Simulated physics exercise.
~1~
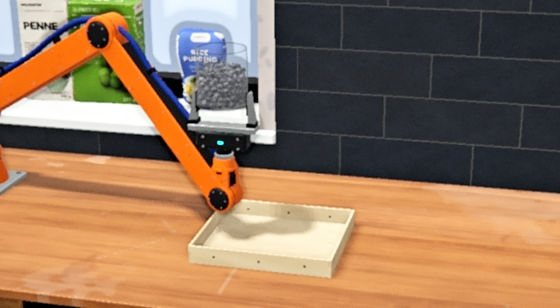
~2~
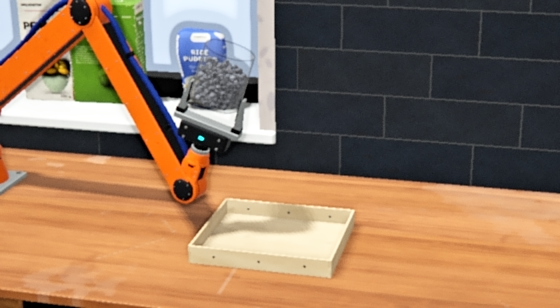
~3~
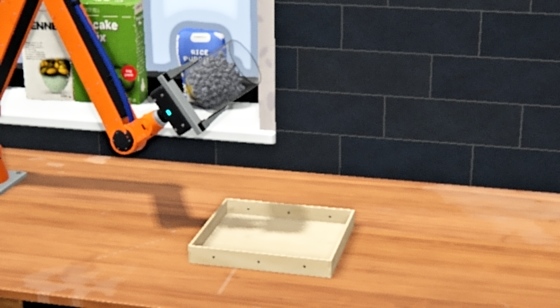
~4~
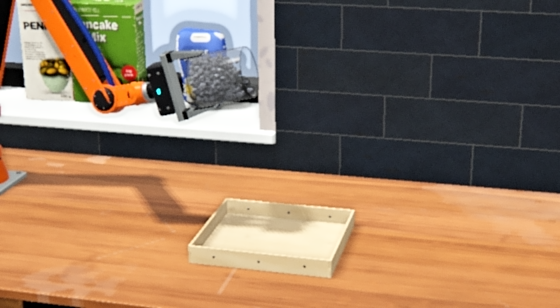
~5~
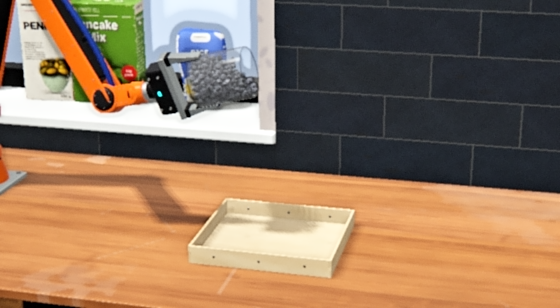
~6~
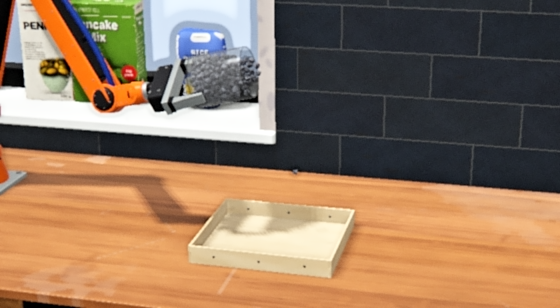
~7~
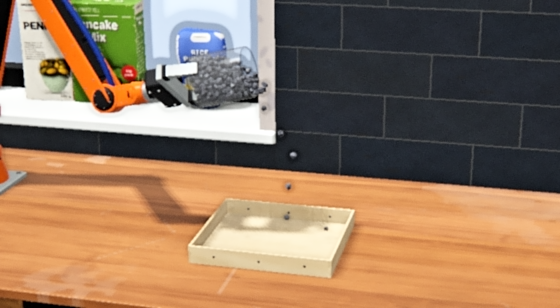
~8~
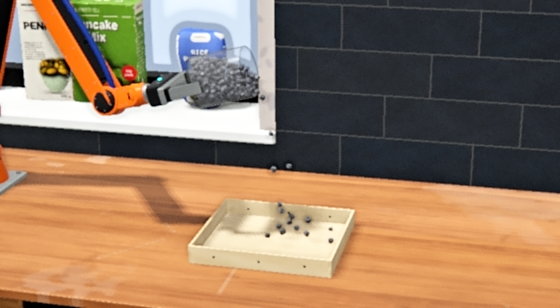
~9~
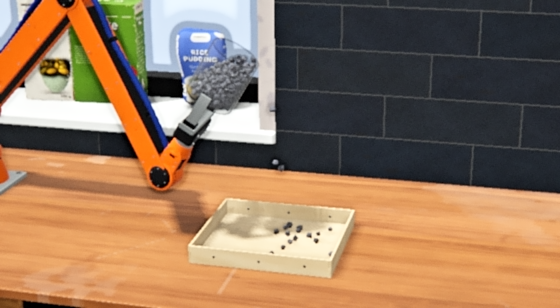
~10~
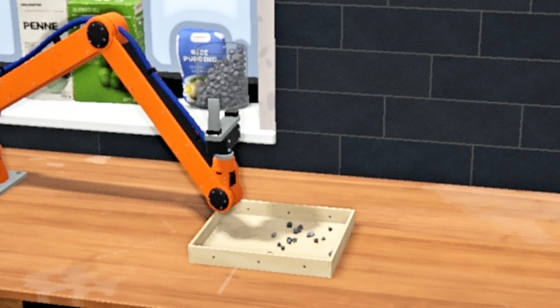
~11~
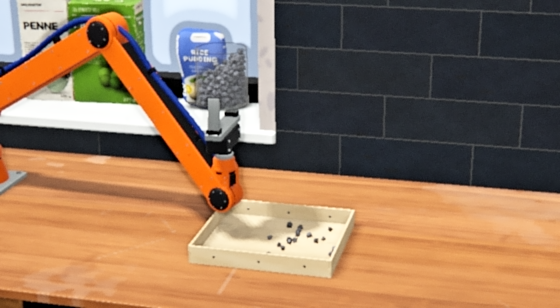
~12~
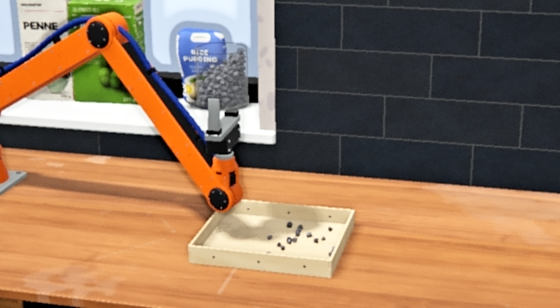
An orange robot arm tipped a clear tumbler full of dark pebbles onto its side above a shallow wooden tray, and a small scattering dropped in before the arm stood the tumbler upright again, still mostly full.
